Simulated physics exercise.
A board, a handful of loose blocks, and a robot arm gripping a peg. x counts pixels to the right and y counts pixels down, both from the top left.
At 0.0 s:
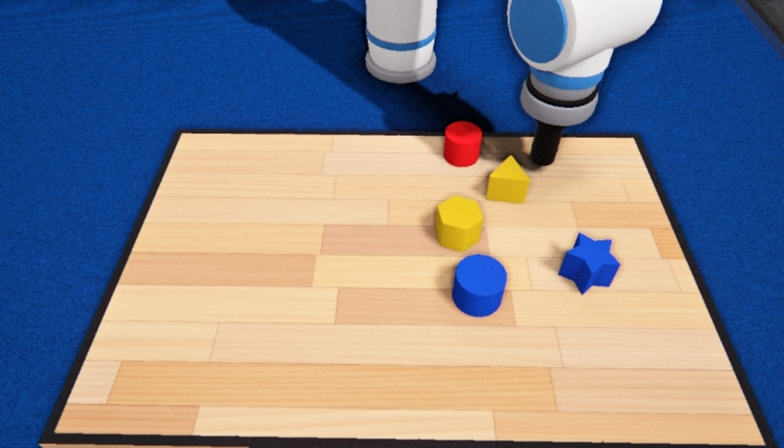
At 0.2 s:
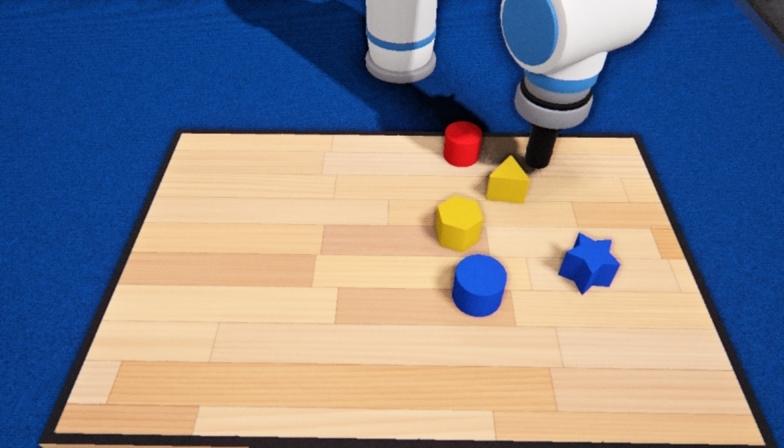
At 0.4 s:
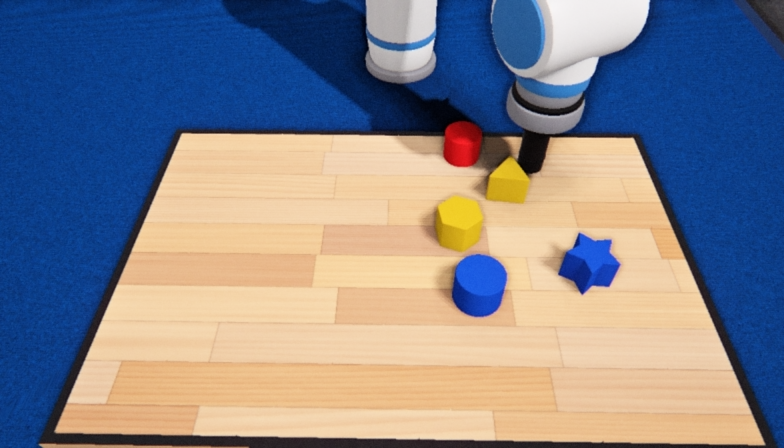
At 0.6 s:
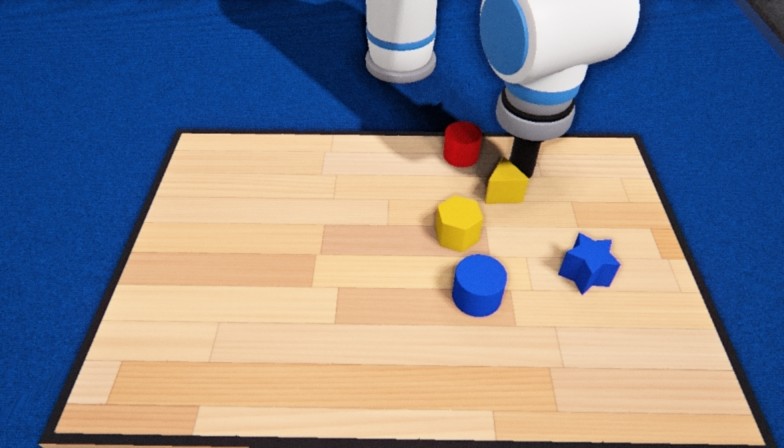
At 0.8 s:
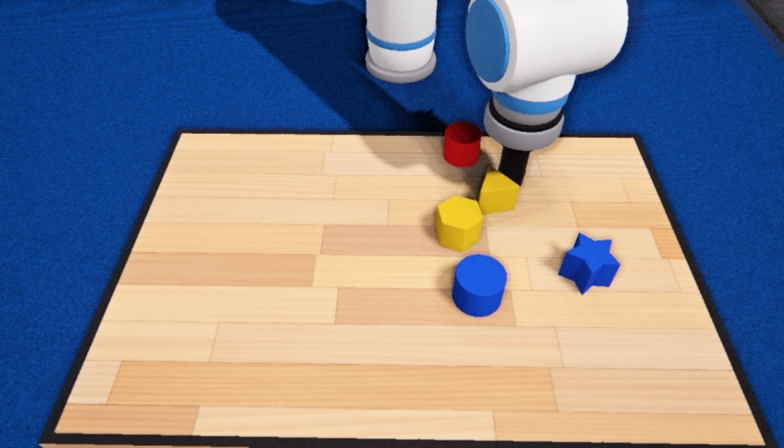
At first, a robot arm holds a dark peg at the back of a wooden board, behind a yellow triangular block, with red, yellow and blue blocks nearby. The peg moves left and forward to the triangular block, then pushes it slightly toward the yellow hexagon, turning it.
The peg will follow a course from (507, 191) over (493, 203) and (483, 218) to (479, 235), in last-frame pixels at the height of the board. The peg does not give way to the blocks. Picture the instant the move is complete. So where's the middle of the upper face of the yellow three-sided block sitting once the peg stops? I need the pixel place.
Pixel (476, 231).
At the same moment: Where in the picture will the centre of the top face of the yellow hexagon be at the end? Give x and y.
I'd expect the centre of its top face to be at (441, 235).
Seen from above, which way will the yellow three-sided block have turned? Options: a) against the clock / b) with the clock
I'll go with a - against the clock.
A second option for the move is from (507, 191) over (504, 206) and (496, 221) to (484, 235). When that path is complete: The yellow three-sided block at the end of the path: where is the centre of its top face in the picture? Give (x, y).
It will likely be found at (468, 195).
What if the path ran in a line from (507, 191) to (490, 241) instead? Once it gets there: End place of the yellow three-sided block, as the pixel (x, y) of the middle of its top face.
I predict (473, 196).
The first path, step by step. Halfway along, peg at (489, 200); yellow hexagon at (449, 224), turned 25° clockwise; yellow three-sided block at (479, 202), turned 20° anticlockwise.
At the end, peg at (481, 226); yellow hexagon at (441, 235), turned 65° clockwise; blue cylinder in place; yellow three-sided block at (476, 231), turned 25° anticlockwise.
